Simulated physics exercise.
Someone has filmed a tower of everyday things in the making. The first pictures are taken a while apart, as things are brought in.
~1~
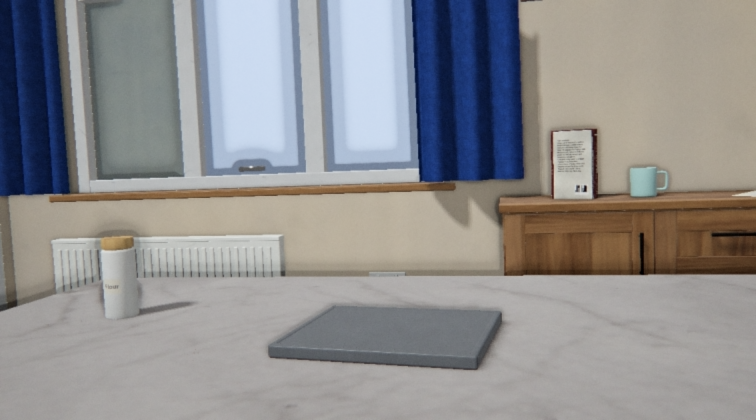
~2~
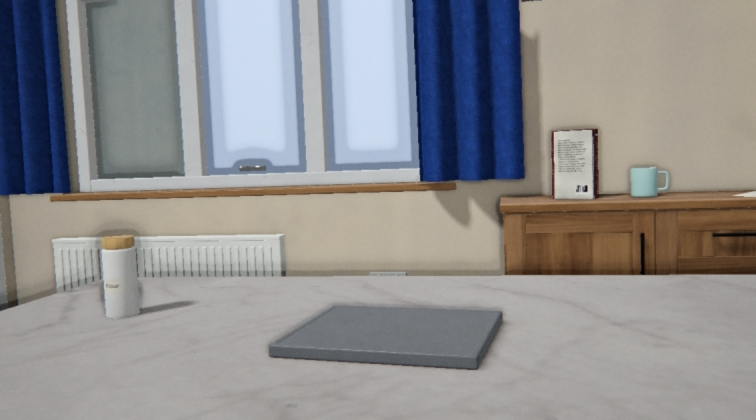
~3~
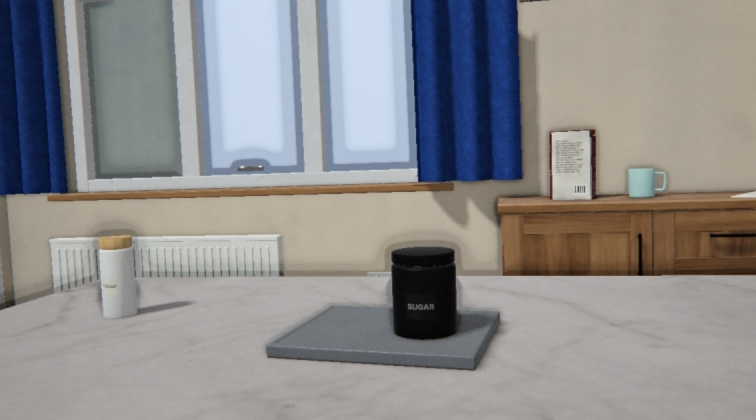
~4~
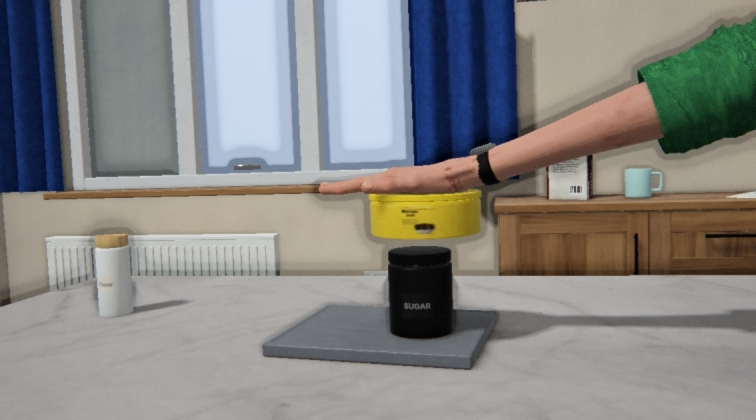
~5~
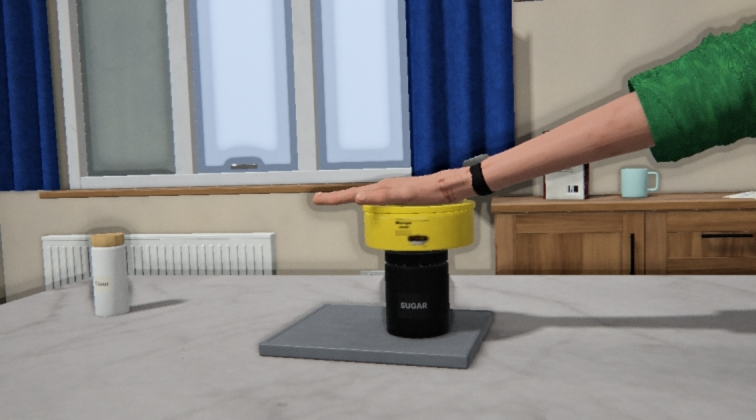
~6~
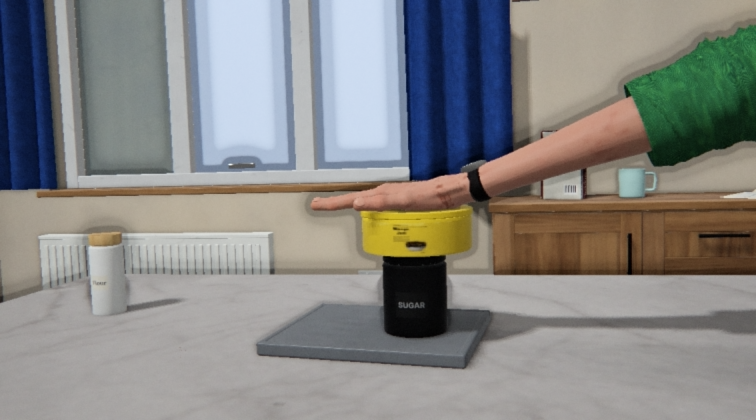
A black sugar jar appearing on a grey slab, then a hand lowering a yellow tub onto it and staying on top.
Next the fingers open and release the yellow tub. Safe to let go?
Outcome: The pile holds.
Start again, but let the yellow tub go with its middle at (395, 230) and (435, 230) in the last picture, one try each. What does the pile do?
First, it holds; second, it keeps its balance.
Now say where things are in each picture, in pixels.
In the first frame, the last thing is not in view yet; white shaker (120, 276).
In the second frame, the last thing is not in view yet; grey tray (394, 332).
In the third frame, the last thing is not in view yet; black jar (424, 291).
In the fourth frame, coming down; yellow tub (425, 212); white shaker (114, 274).
In the fifth frame, coming down; yellow tub (419, 223); grey tray (384, 332).
In the sixth frame, in place under the hand; yellow tub (417, 229); black jar (415, 290).
Then, 0.40 s later than the last frame, all is still.
Then, 1.20 s later than the last frame, yellow tub resting near (417, 229).
When it is over, all 4 as before. End places, in pixels of the last picture, yellow tub near (417, 229). The pile keeps its balance.
